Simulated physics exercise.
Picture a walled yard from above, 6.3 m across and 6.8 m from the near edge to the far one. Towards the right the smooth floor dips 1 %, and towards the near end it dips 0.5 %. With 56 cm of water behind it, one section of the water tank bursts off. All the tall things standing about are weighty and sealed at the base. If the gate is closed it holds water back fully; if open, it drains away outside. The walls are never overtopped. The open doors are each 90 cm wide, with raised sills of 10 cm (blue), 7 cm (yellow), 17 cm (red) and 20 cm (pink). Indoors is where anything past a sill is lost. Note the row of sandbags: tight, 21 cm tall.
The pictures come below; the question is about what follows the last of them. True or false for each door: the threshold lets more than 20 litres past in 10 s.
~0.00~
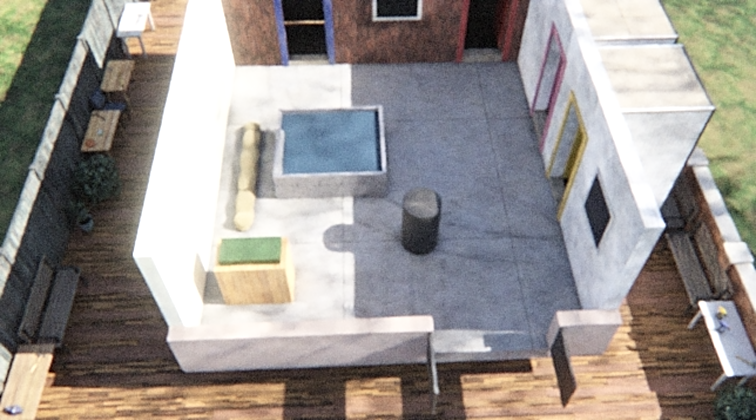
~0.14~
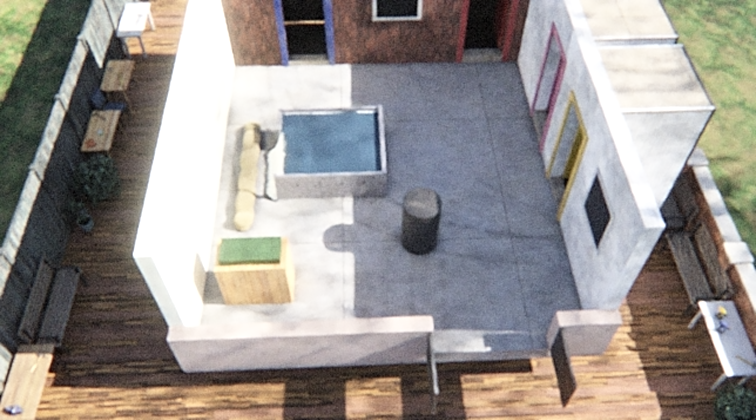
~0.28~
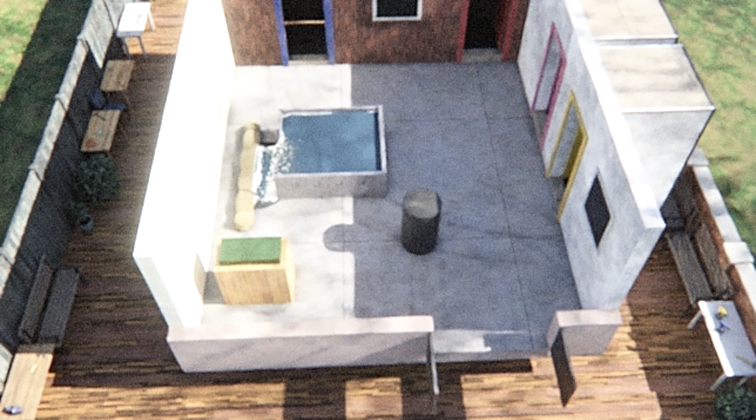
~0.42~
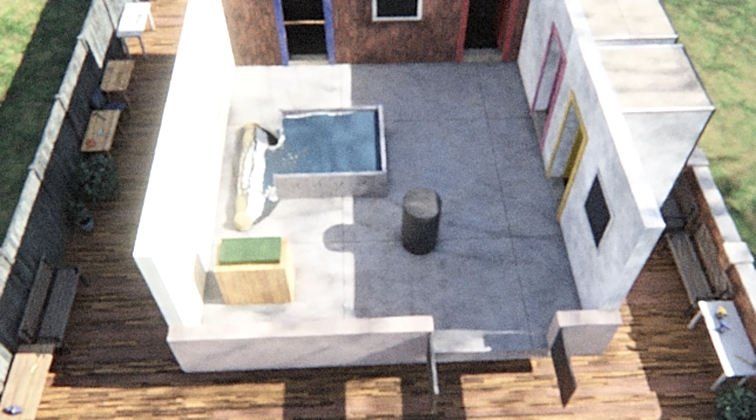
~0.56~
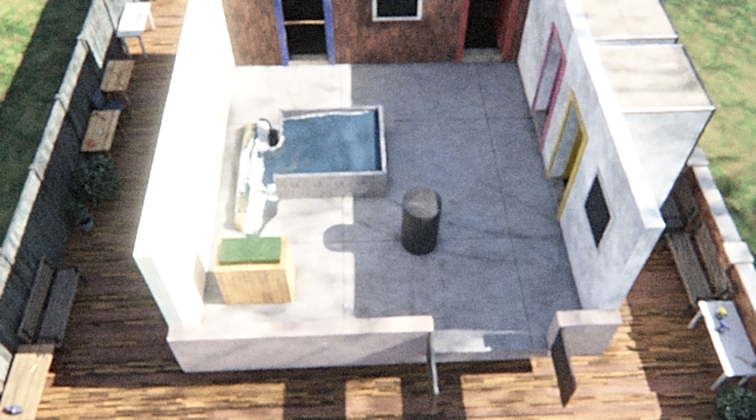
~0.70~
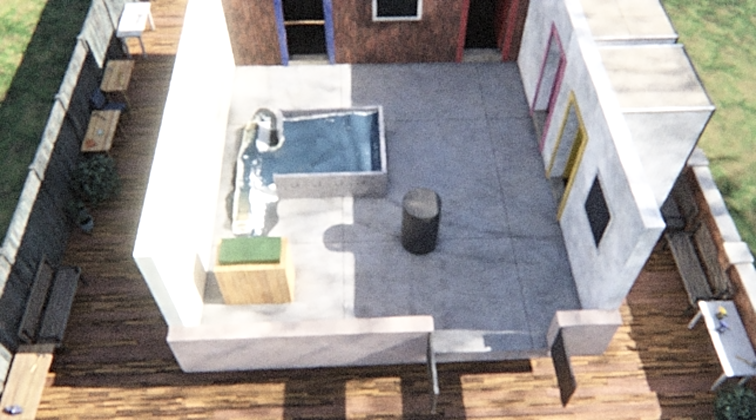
Blue door false, yellow door false, red door false, pink door false.
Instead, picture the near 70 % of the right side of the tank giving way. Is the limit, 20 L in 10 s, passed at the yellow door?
Note: Yellow door, beyond the mark.
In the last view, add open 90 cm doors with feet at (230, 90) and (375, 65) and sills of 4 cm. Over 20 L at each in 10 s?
In turn: Beyond it, short of it.
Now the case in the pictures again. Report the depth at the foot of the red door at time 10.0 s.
Roughly 4.0 cm deep.
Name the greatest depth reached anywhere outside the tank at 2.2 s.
33 cm or so.
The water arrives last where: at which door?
The final one is the yellow door.
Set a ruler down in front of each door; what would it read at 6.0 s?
Centimetres: Blue 9 / yellow 0 / red 2 / pink 0.
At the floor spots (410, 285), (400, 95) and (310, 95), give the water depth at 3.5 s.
About 2, 1 and 2 cm.
After 1.4 s water covers 20 % of the floor and is deepest (43 cm) near (258, 174); blue door not reached, yellow door not reached, red door not reached, pink door not reached.
After 2.2 s water covers 30 % of the floor and is deepest (33 cm) near (258, 181); blue door 12 cm at the sill, 0 L in, yellow door not reached, red door not reached, pink door not reached.
After 3.5 s water covers 45 % of the floor and is deepest (21 cm) near (277, 180); blue door 12 cm at the sill, 6 L in, yellow door not reached, red door not reached, pink door not reached.
After 6.0 s water covers 70 % of the floor and is deepest (16 cm) near (267, 181); blue door 9 cm at the sill, 11 L in, yellow door not reached, red door 2 cm at the sill, 0 L in, pink door not reached.
After 10.0 s water covers 85 % of the floor and is deepest (10 cm) near (277, 180); blue door 4 cm at the sill, 11 L in, yellow door 9 cm at the sill, 4 L in, red door 4 cm at the sill, 0 L in, pink door 6 cm at the sill, 0 L in.
